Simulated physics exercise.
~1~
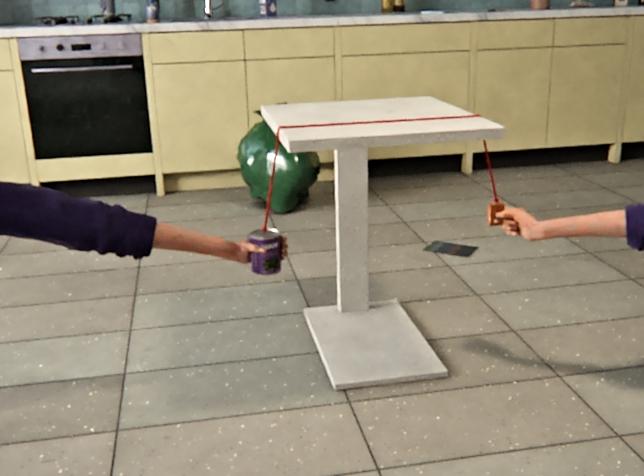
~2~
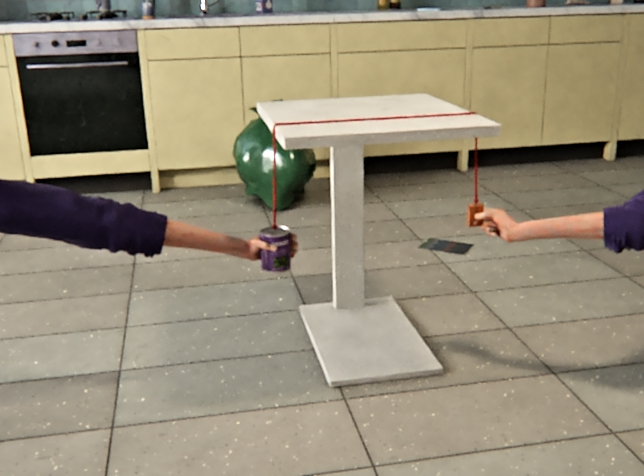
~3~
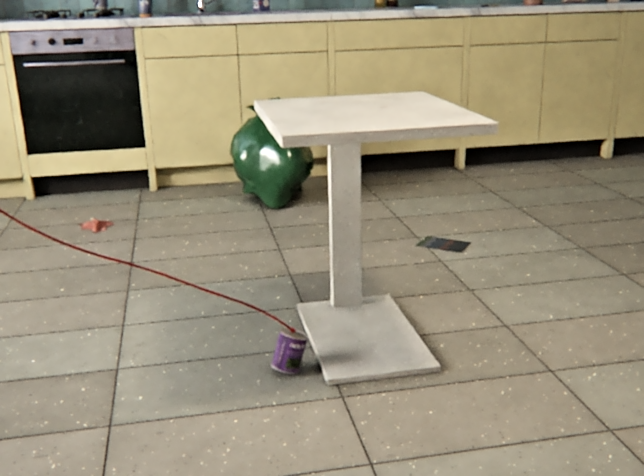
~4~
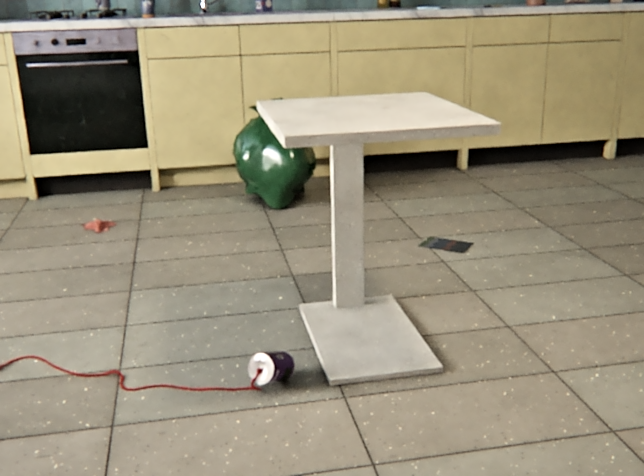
At first, two hands hold objects joined by a red string that runs across a small pale table in a kitchen, a purple tin hanging on the left and a small orange box on the right. The box shifts slightly left and the tin slightly right as the hands steady them. Then the hands are gone, the string has left the tabletop, and the tin is down on the floor, leaning beside the table's base, with the string stretching off to the left. Finally, the tin lies on its side, and the string rests slack across the tiles.
